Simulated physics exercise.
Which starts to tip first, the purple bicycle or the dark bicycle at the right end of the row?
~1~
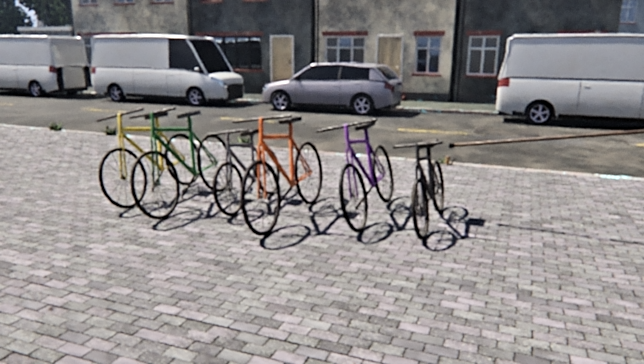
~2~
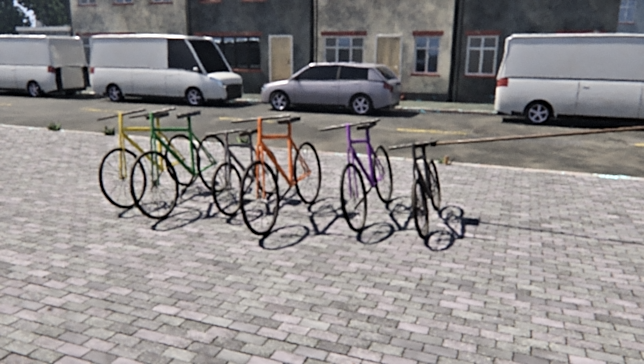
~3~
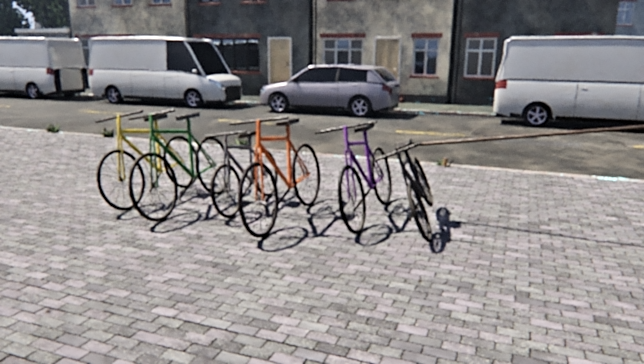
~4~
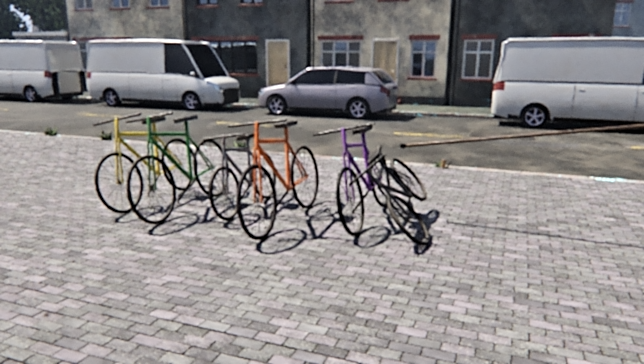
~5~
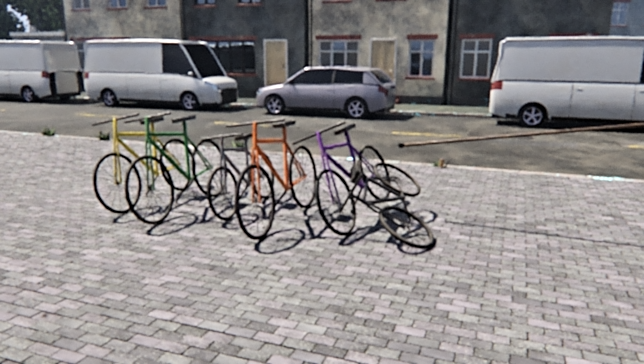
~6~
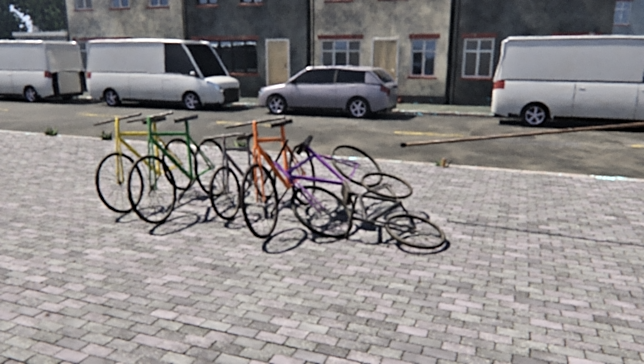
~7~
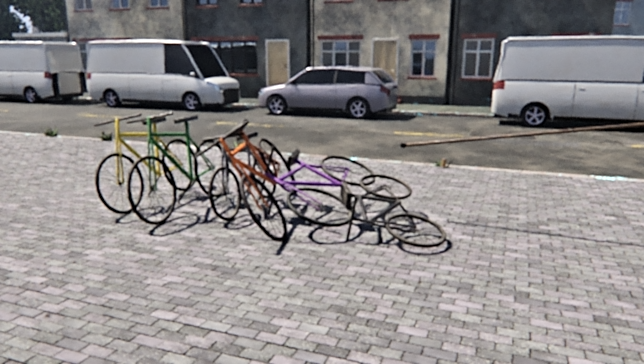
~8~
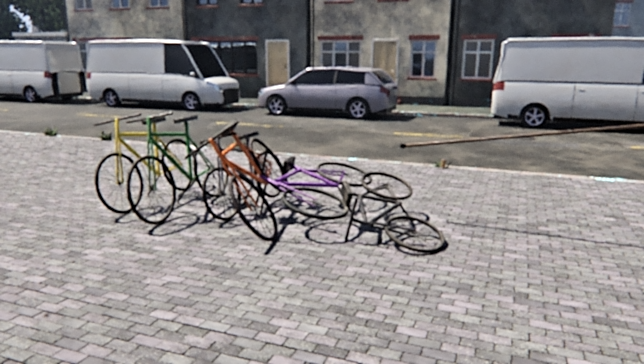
The dark bicycle at the right end starts to tip first, as the pole pushes it. The purple bicycle only begins to lean afterwards, when the dark one is already well over.
